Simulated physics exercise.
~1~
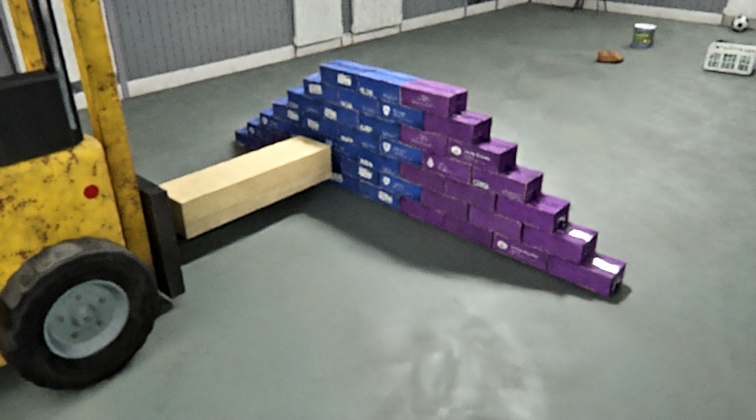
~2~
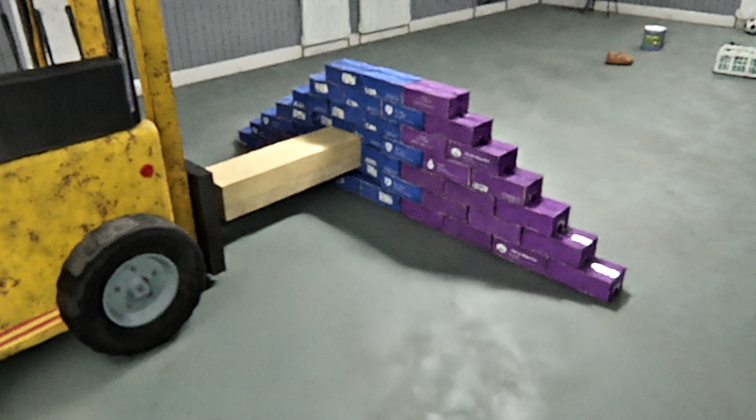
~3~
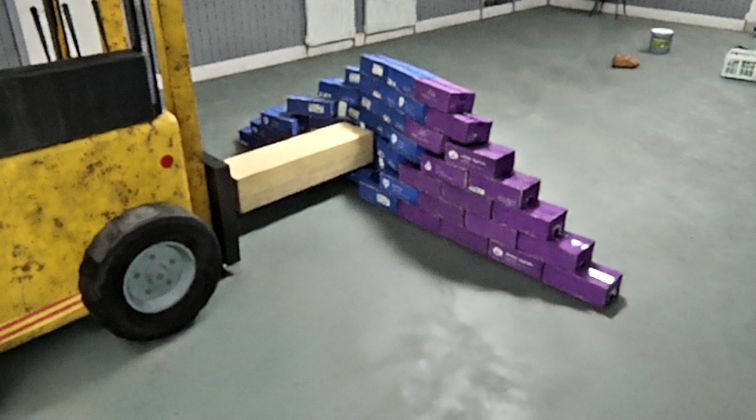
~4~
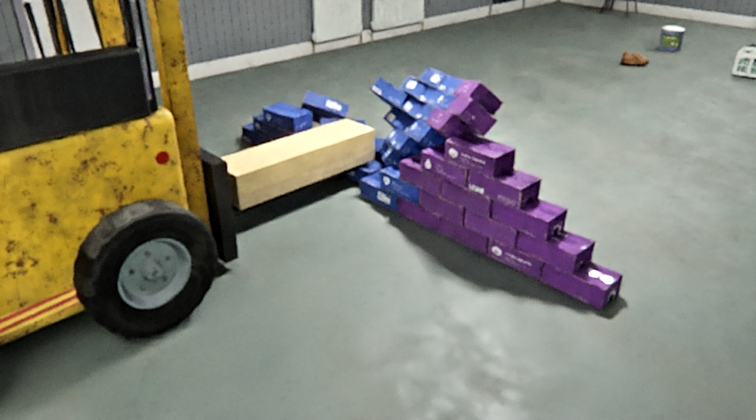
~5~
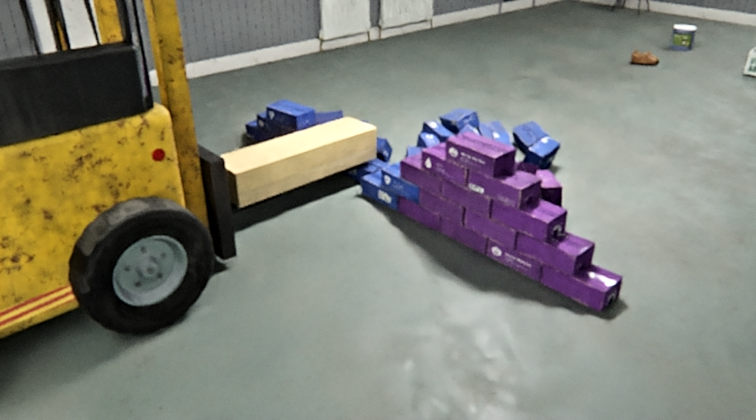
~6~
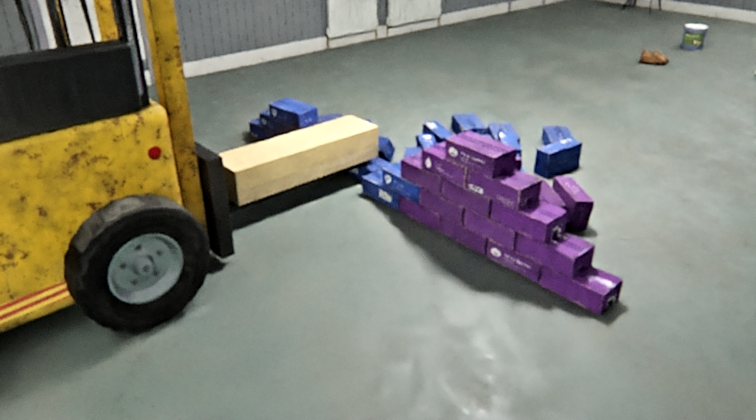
A yellow forklift with worn, scuffed paint stands at the left of a grey-floored room, seen from slightly above as the view drifts gently sideways. It carries a long pale wooden block toward a stepped wall of boxes, blue on the left and purple on the right. The forklift rolls right and pushes the block into the blue part, then stops. The upper middle bulges, leans away and topples, spilling boxes onto the floor behind. At the end, most blue boxes are down, some lying beyond the wall, while a stepped purple section and a few low blue boxes still stand.
